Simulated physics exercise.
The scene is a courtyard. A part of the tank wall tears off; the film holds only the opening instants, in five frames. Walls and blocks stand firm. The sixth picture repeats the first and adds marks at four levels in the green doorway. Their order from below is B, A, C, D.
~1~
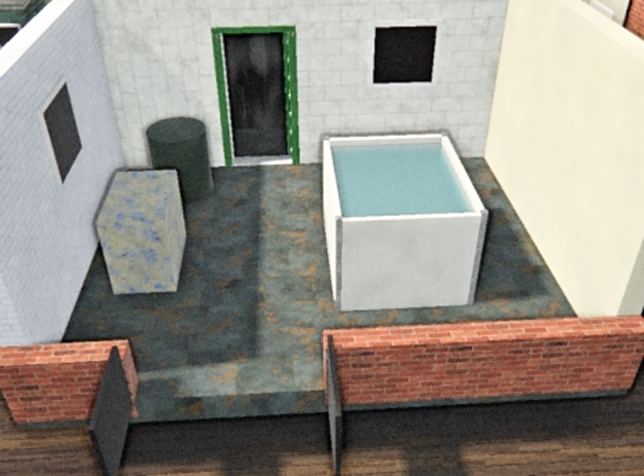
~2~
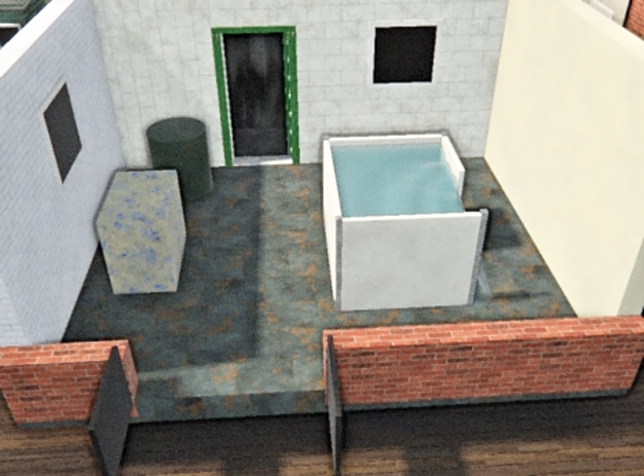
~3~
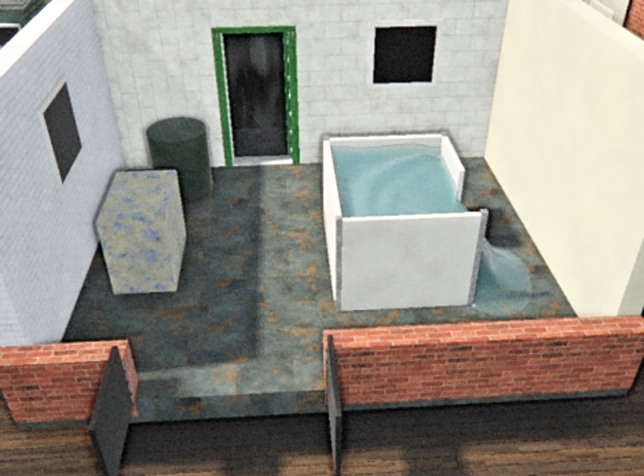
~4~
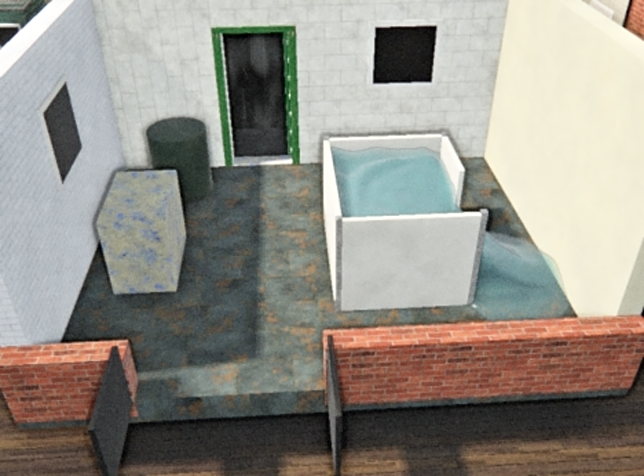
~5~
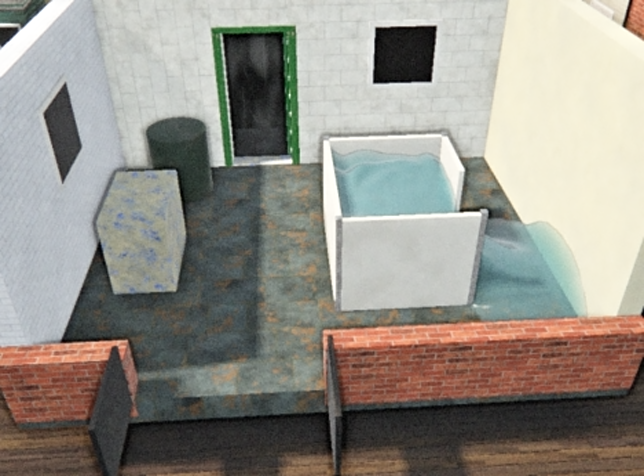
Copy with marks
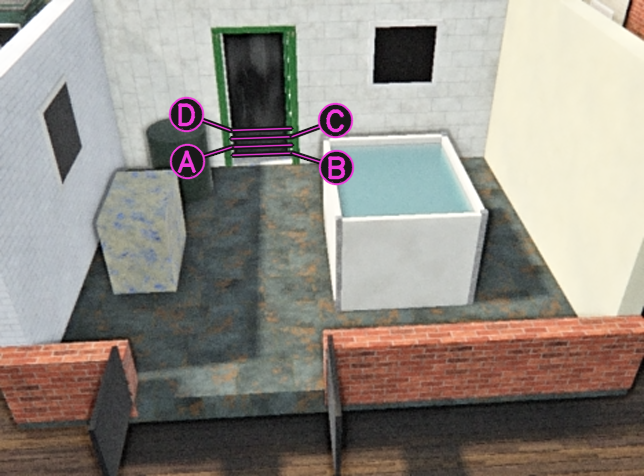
Water in a white tank poured out through an opening in its right side, then spread across the courtyard floor toward the cream wall and the low brick wall at the front.
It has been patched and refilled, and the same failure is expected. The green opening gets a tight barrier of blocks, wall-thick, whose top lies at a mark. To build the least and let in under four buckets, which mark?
Use line B.
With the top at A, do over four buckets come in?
No, not at all.
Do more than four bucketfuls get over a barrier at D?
No, that is safe.
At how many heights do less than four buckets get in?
All of them.
In magenta, A at (262, 146); B at (262, 154); C at (261, 137); D at (260, 129); from the bottom up B, A, C, D.
If A is chosen, nothing gets over.
If B is chosen, nothing gets over.
If C is chosen, nothing gets over.
If D is chosen, nothing gets over.
